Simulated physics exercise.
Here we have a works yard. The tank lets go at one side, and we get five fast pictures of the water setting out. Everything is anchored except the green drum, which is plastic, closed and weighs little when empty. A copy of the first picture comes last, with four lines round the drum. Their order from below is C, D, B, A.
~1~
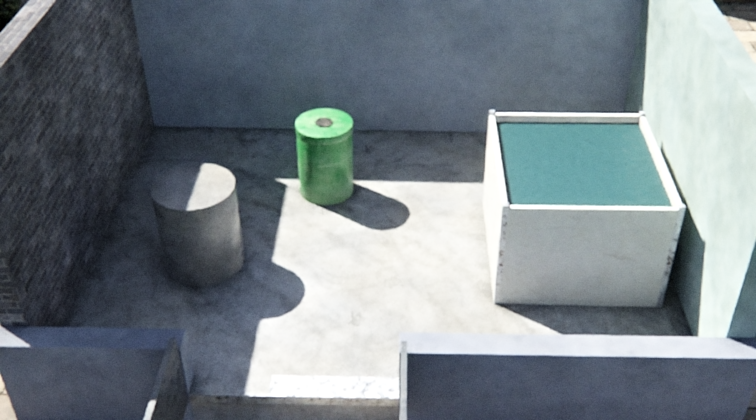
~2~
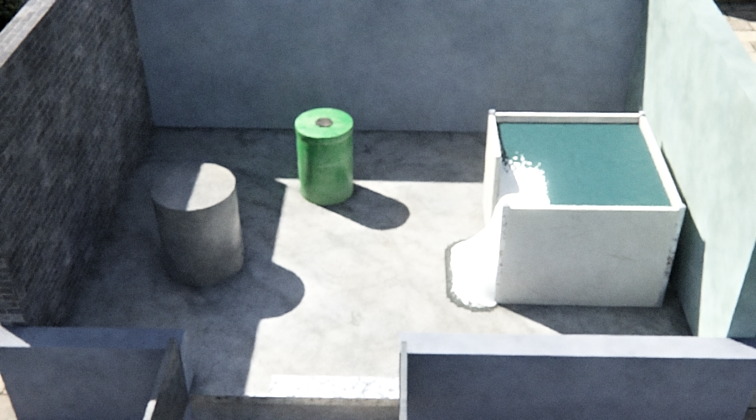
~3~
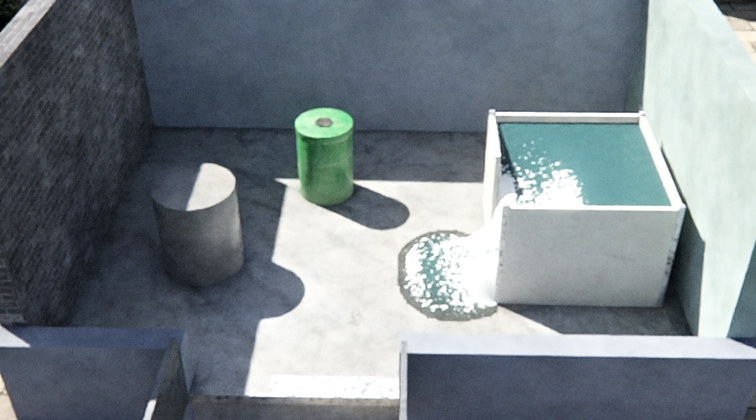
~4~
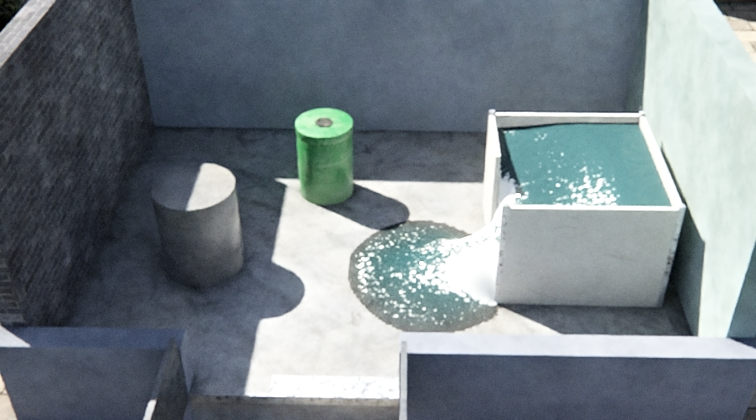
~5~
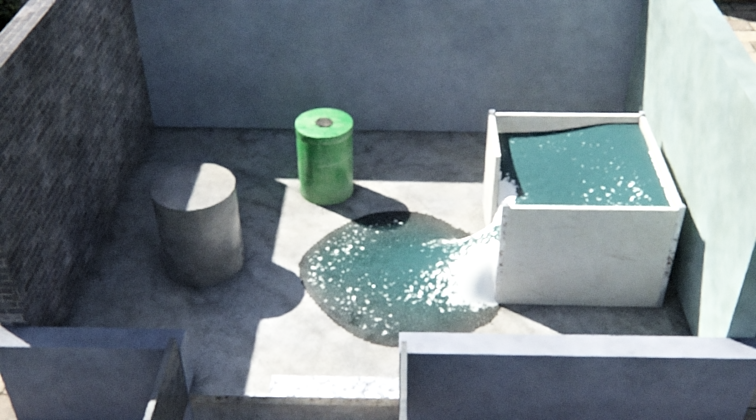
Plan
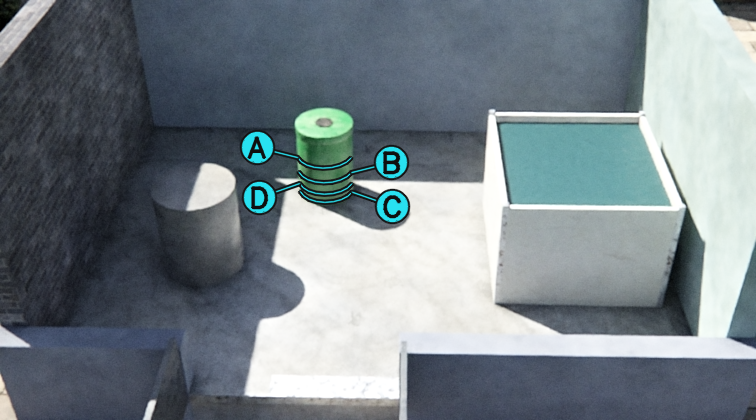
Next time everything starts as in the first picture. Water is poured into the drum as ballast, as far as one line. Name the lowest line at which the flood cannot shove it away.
D.
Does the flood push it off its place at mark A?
No.
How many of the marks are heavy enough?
Three of the four.
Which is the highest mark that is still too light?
Mark C.
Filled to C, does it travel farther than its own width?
Yes, clearly.
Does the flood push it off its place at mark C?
Yes, it does.
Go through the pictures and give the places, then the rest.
Lid of the green drum at (323, 123); tank full, its middle at (578, 164); open gate at (293, 335), in the first picture.
In the second picture, 2 % of the ground wet, in view closest to the drum at (454, 252).
In the third picture, 5 % of the ground wet, in view closest to the drum at (422, 240).
In the fourth picture, 9 % of the ground wet, in view closest to the drum at (379, 236).
Lid of the green drum at (323, 123); 13 % of the ground wet, in view closest to the drum at (374, 218), in the fifth picture.
On the marked copy, A at (322, 168); B at (323, 182); C at (324, 202); D at (324, 194); from the bottom up C, D, B, A.
For mark A, it does not move.
For mark B, it does not move.
For mark C, it is pushed about twice its own width away.
For mark D, it does not move.
